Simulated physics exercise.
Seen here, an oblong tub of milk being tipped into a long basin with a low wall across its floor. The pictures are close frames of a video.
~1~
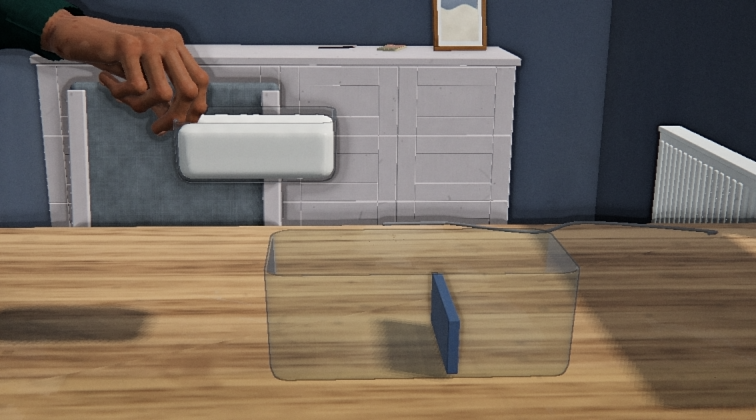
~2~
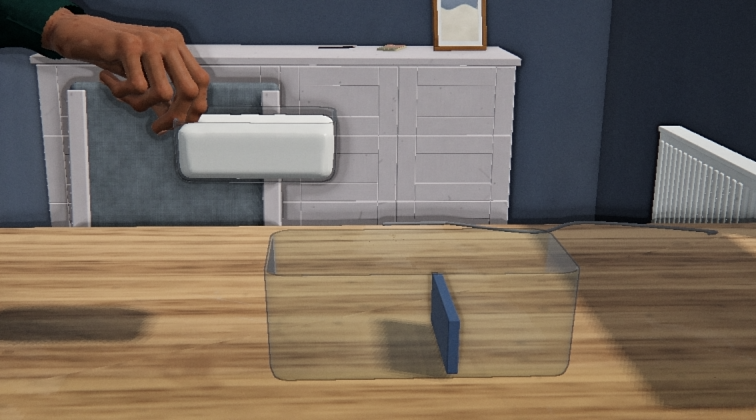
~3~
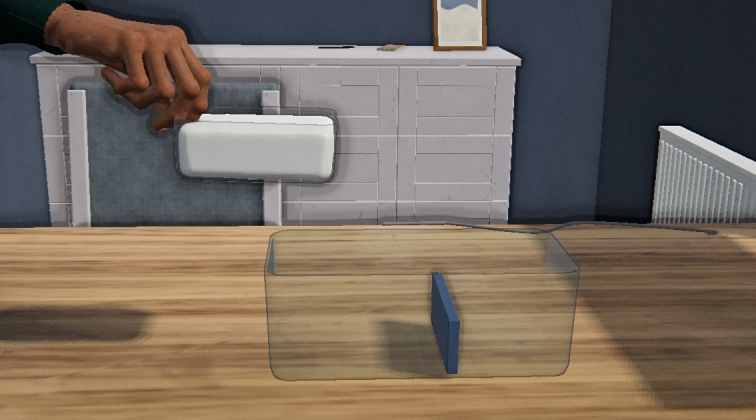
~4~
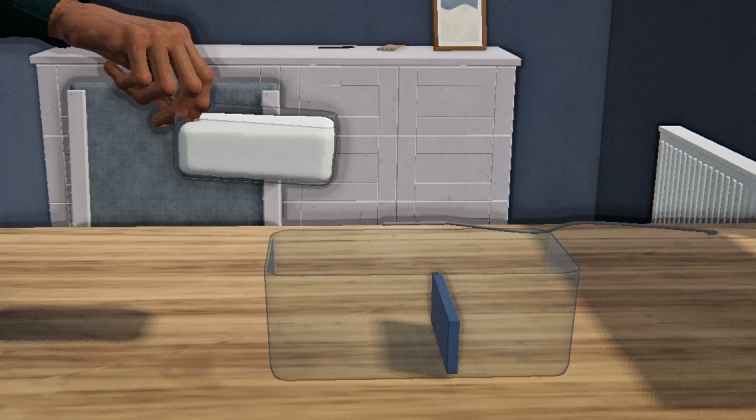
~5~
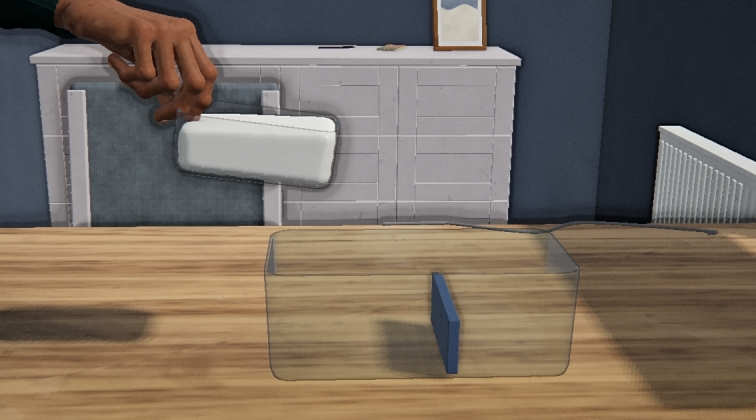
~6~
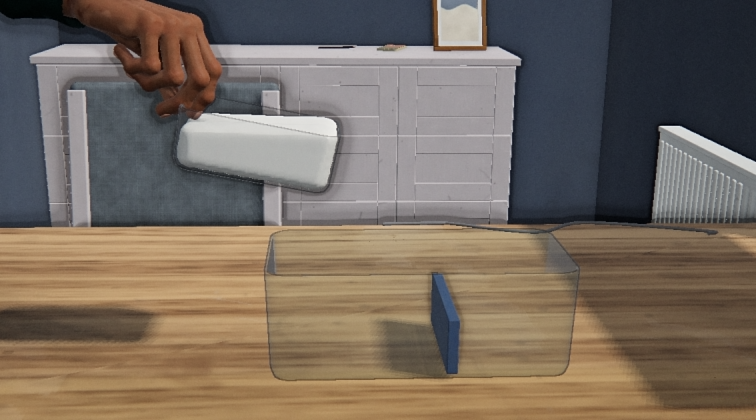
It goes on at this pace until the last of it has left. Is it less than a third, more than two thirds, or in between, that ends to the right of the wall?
It comes to less than a third.
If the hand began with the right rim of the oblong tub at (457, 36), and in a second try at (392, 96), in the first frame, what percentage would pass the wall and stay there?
In turn 80 and 60 in a hundred.
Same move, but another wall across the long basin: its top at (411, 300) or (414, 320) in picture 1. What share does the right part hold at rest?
Roughly 25 per cent, and 40 per cent.
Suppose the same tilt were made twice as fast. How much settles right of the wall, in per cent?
Roughly 0 in a hundred.
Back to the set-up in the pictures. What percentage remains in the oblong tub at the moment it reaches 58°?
Close to 35 per cent.
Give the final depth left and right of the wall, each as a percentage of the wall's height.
Some 40 per cent left and 0 right.
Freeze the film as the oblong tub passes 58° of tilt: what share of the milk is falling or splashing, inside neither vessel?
Close to 30 per cent.
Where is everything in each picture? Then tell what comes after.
In the first picture, tilt 0°; pouring edge (335, 117); surface from (183, 123) to (333, 123); the long basin's rim runs from (269, 253) to (564, 251); the wall's top is at (445, 297).
In the second picture, tilt 0°; pouring edge (335, 117); surface from (184, 123) to (333, 124).
In the third picture, tilt 2°; pouring edge (336, 119); surface from (184, 123) to (334, 125).
In the fourth picture, tilt 4°; pouring edge (337, 122); surface from (185, 121) to (334, 125).
In the fifth picture, tilt 7°; pouring edge (337, 126); surface from (185, 121) to (335, 125).
In the sixth picture, tilt 11°; pouring edge (338, 131); surface from (185, 122) to (338, 126).
A moment on, the tilt is 58° and 35 per cent is still to pour, 33 is left of the wall and 0 right of it.
Next, the tilt is 89° and 8 per cent is still to pour, 86 is left of the wall and 1 right of it.
Then the tilt is 98° and 1 per cent is still to pour, 97 is left of the wall and 1 right of it.
Later the tilt is 98° and 0 per cent is still to pour, 98 is left of the wall and 1 right of it.
At rest 98 per cent lies left of the wall, 1 right of it and 1 outside.
